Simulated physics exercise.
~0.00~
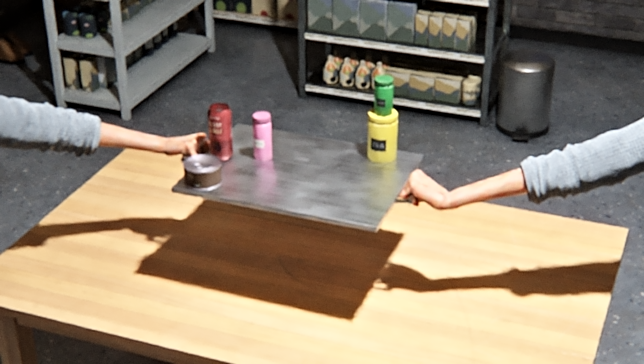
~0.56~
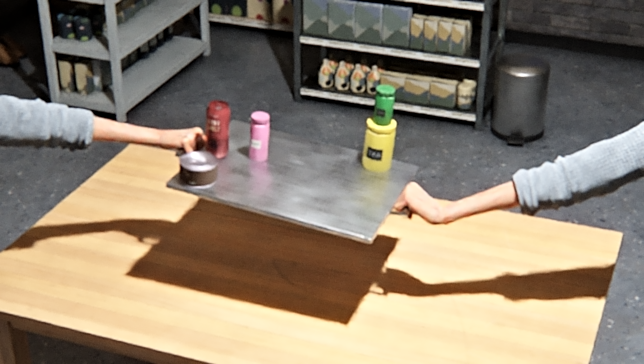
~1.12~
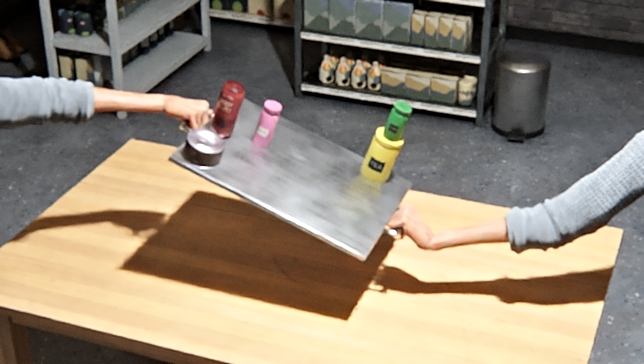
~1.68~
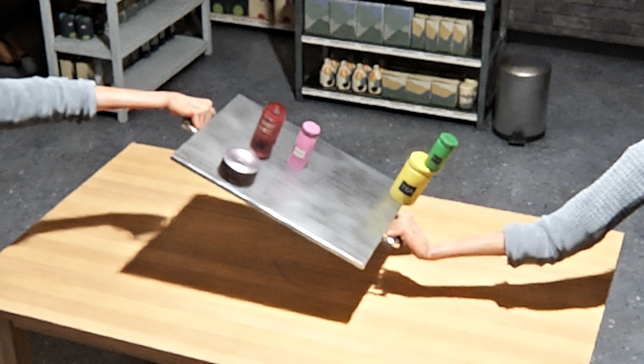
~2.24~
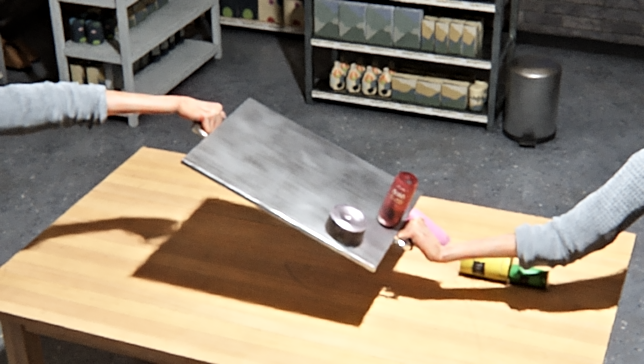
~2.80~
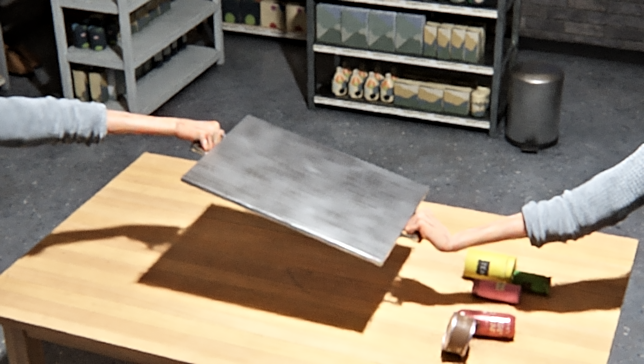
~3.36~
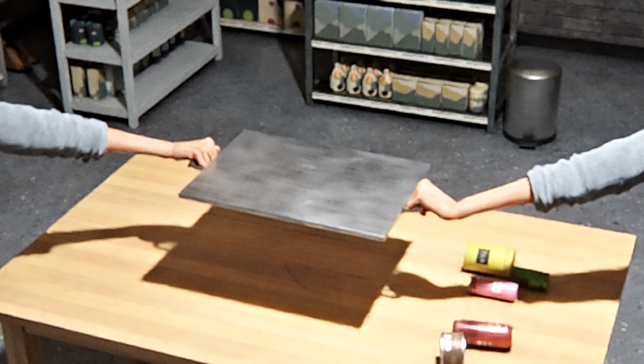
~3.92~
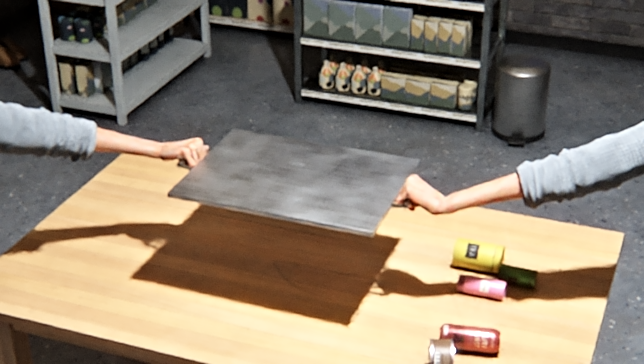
In a storeroom with stocked metal shelves and a bin behind, seen from above by a slightly swaying camera, two hands hold a flat grey tray over a wooden table. A brown tub, a red can and a pink shaker stand at its left, and a green shaker sits atop a yellow jar at the right. The hands tip the tray steeply, right edge down, and the green shaker and yellow jar topple off first. The red can, pink shaker and tub slide after them onto the table. The hands level the empty tray, leaving everything lying at the right.
